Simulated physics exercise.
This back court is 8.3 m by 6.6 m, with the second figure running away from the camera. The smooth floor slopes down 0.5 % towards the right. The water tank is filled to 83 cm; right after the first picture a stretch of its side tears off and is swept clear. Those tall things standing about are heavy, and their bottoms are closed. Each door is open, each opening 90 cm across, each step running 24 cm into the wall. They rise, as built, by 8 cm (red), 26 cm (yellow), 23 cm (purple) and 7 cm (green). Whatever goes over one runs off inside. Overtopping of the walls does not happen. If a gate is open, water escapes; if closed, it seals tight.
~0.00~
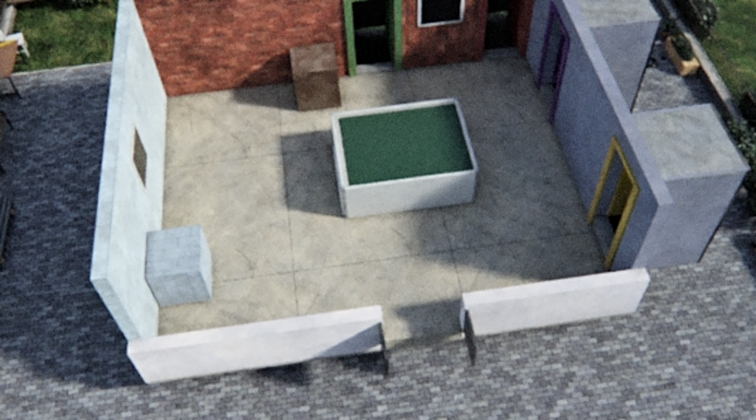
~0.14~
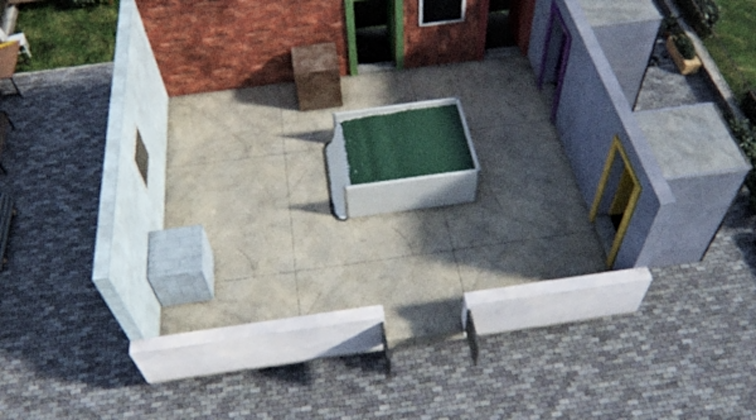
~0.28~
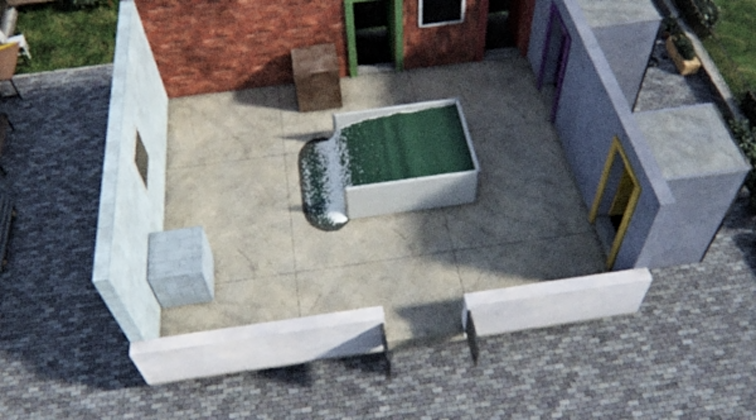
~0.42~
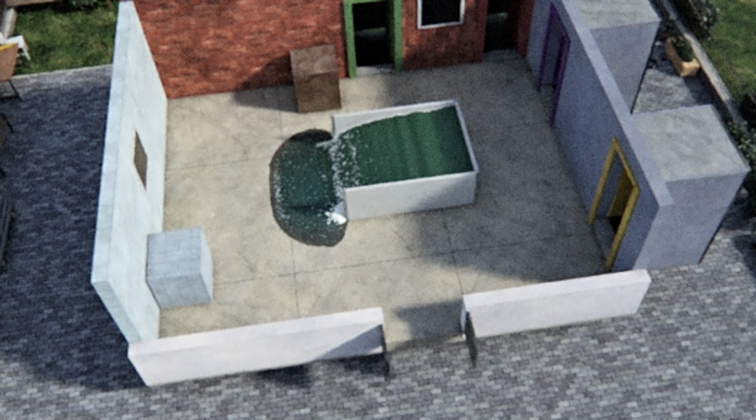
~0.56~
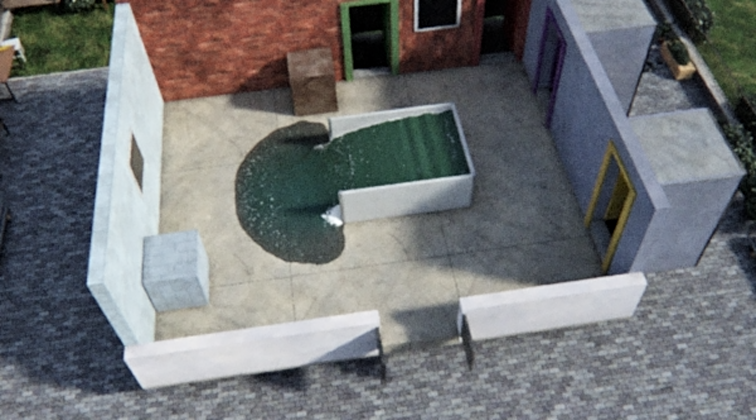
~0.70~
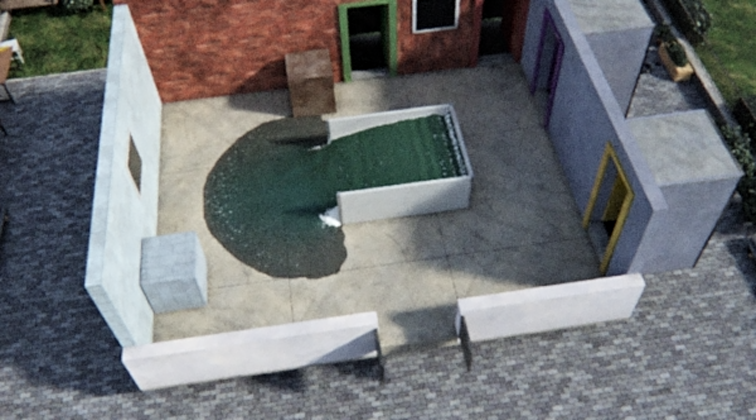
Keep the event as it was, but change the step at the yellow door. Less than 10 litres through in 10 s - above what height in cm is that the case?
Above about 7.5 cm.
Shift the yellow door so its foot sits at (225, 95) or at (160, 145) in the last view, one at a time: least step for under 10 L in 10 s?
22 and 27 cm.
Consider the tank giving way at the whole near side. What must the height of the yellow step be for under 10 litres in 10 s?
Some 21 centimetres.
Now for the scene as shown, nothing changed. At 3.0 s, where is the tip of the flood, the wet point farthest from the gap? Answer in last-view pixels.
The tip of the flood lies near (152, 367).
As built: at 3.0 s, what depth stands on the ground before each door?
Centimetres: Red = 0, yellow = 0, purple = 0, green = 0.
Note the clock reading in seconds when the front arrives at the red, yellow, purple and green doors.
Front arrival: Red 5.5 seconds, yellow 7.0 seconds, purple 7.0 seconds, green 4.0 seconds.
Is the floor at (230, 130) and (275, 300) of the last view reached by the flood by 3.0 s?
First soaked, then soaked.
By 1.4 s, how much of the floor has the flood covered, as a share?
Close to 35 per cent is wet.
After 1.4 s water covers 35 % of the floor, deepest (40 cm) near (156, 265); it has not reached the yellow door.
After 3.0 s water covers 40 % of the floor, deepest (43 cm) near (162, 107); it has not reached the yellow door.
After 10.0 s water covers 95 % of the floor, deepest (17 cm) near (324, 165); 11 cm at the yellow door, 0 litres in over its 26 cm step.
At the yellow door as built, the water arrived by 6.8 s and peaked near 13 cm at 9.2 s.
With a step of 7 cm, 14 litres would have come in within the 10 s; with 8.5 cm, 6 litres. So under 10 litres takes about 7.5 cm.
